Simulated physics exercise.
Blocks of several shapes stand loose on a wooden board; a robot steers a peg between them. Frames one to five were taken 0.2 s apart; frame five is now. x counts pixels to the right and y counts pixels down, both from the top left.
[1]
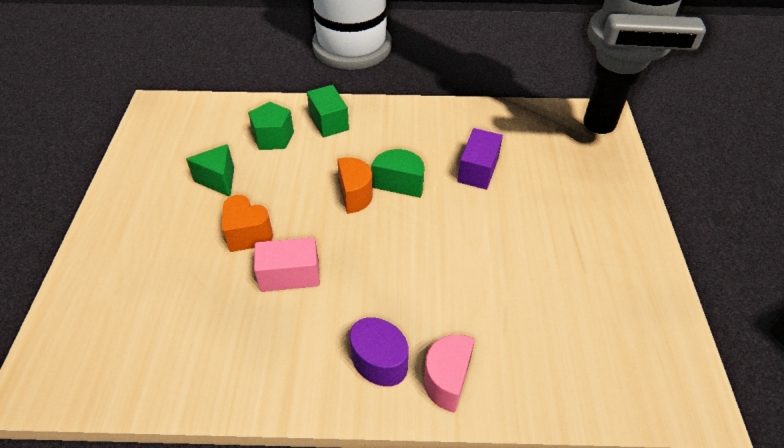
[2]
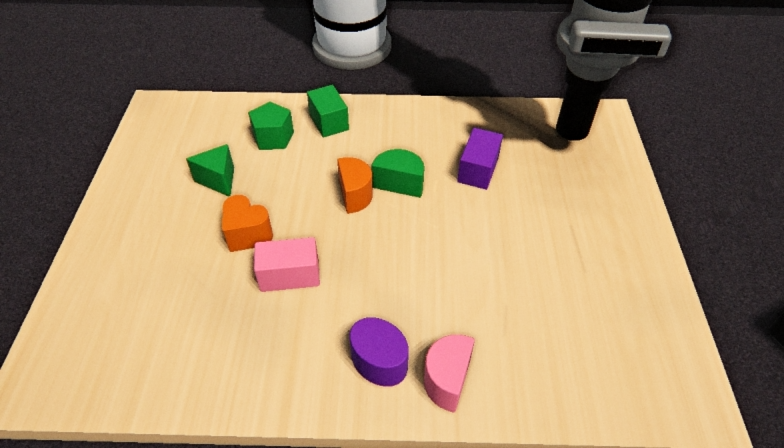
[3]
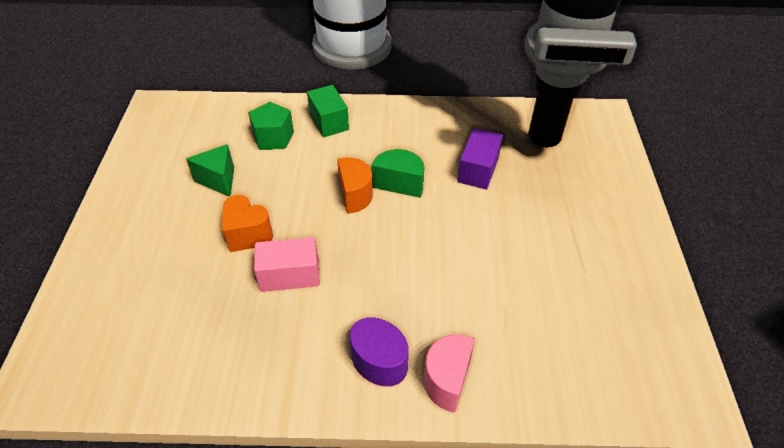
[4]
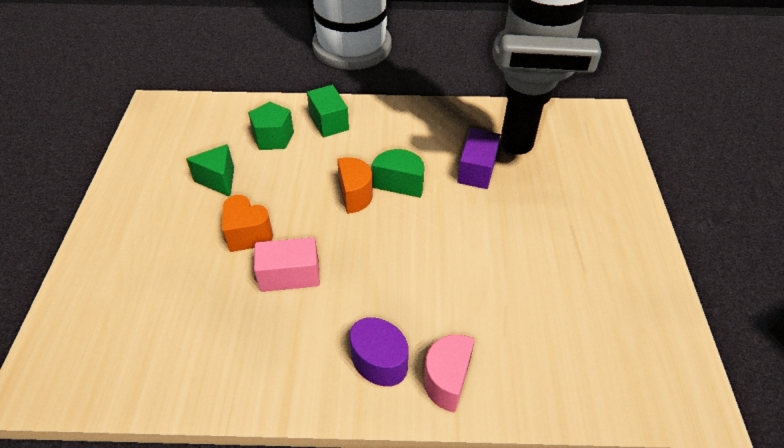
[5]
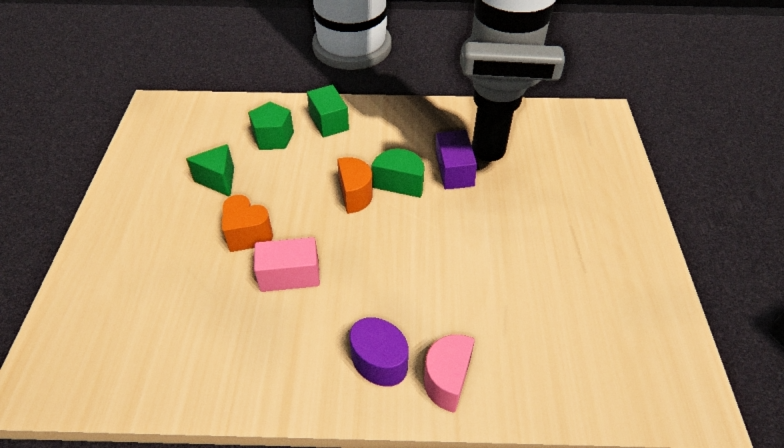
Robot arm moving a black peg left across a wooden board of coloured blocks, then nudging the purple rectangular block slightly left.
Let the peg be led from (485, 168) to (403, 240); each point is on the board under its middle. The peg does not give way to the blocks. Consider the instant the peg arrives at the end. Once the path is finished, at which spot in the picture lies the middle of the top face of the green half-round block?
It will end up at (374, 159).
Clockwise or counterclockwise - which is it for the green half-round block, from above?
Rotates clockwise.
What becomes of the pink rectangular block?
The answer is that it remains undisturbed.
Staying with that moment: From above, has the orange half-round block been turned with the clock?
It seems not.
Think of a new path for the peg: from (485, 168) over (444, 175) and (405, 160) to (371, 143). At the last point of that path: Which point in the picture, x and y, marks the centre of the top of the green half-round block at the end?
Located at (348, 166).
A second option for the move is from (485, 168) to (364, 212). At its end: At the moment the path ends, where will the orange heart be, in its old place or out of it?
Once the peg is done, the orange heart remains in the old spot.
What follows on the original path. One third of the way, peg at (462, 174); green half-round block at (389, 162), turned 25° clockwise; purple rectangular block at (429, 158), turned 15° clockwise.
Two thirds of the way, peg at (434, 198); orange half-round block at (347, 172), turned 20° anticlockwise; green half-round block at (375, 160), turned 55° clockwise; purple rectangular block at (413, 169), turned 40° clockwise.
At the end, peg at (404, 224); pink rectangular block unmoved; orange half-round block at (346, 171), turned 25° anticlockwise; green half-round block at (374, 159), turned 55° clockwise; purple rectangular block at (412, 169), turned 45° clockwise.
